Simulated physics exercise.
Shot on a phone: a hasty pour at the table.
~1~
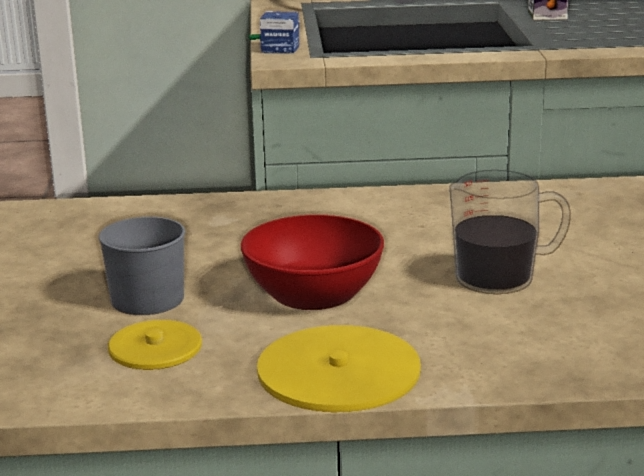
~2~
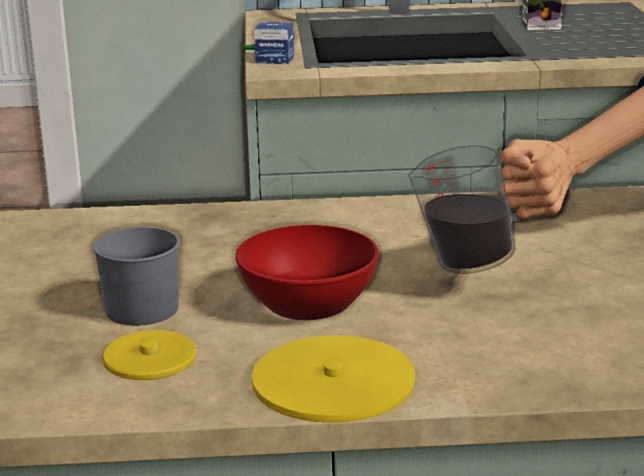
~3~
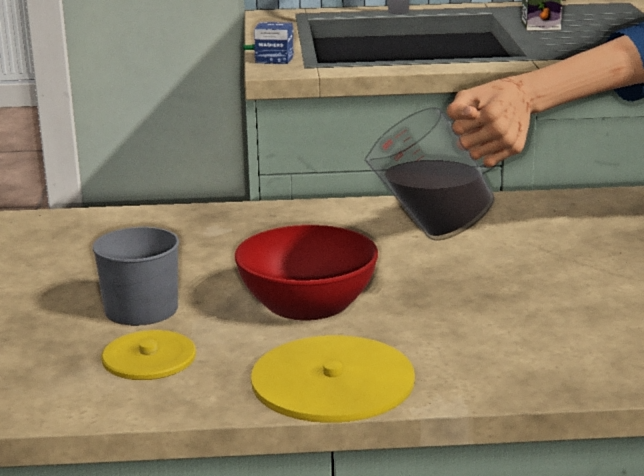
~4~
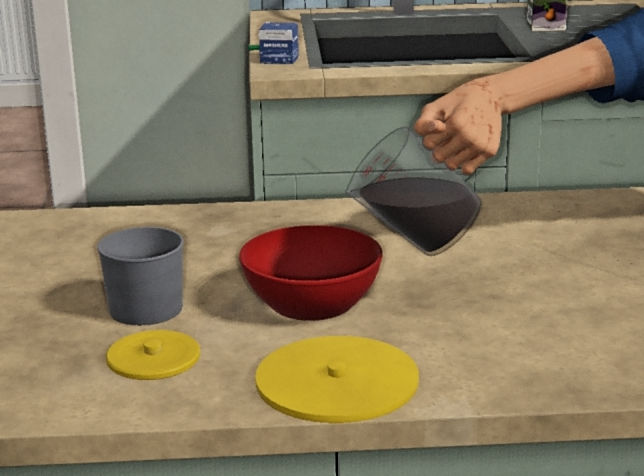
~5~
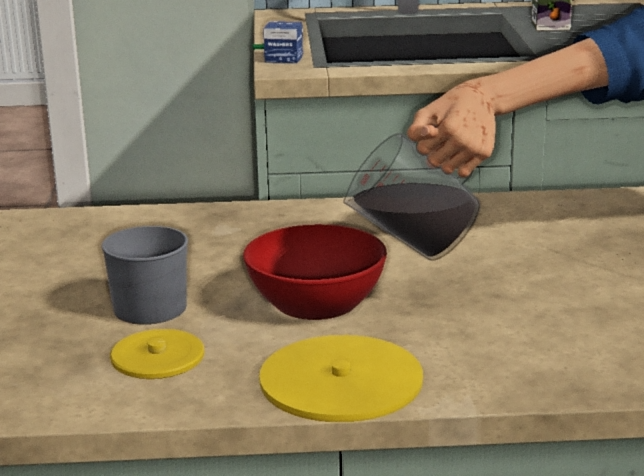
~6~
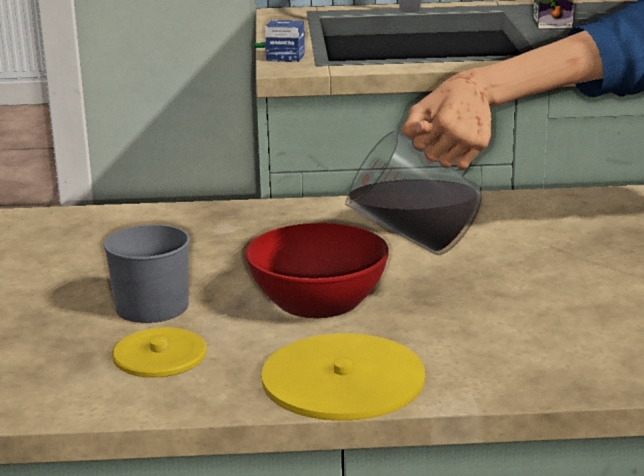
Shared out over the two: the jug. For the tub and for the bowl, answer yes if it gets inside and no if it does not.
Tub: Yes; bowl: Yes.
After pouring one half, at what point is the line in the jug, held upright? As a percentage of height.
Fill height: Near 25 per cent.
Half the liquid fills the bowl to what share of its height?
About 30 per cent of its height.
Next, the coffee goes into the bowl.
After that, the coffee goes into the tub.
Finally, the bowl has its share inside; the tub has its share inside.
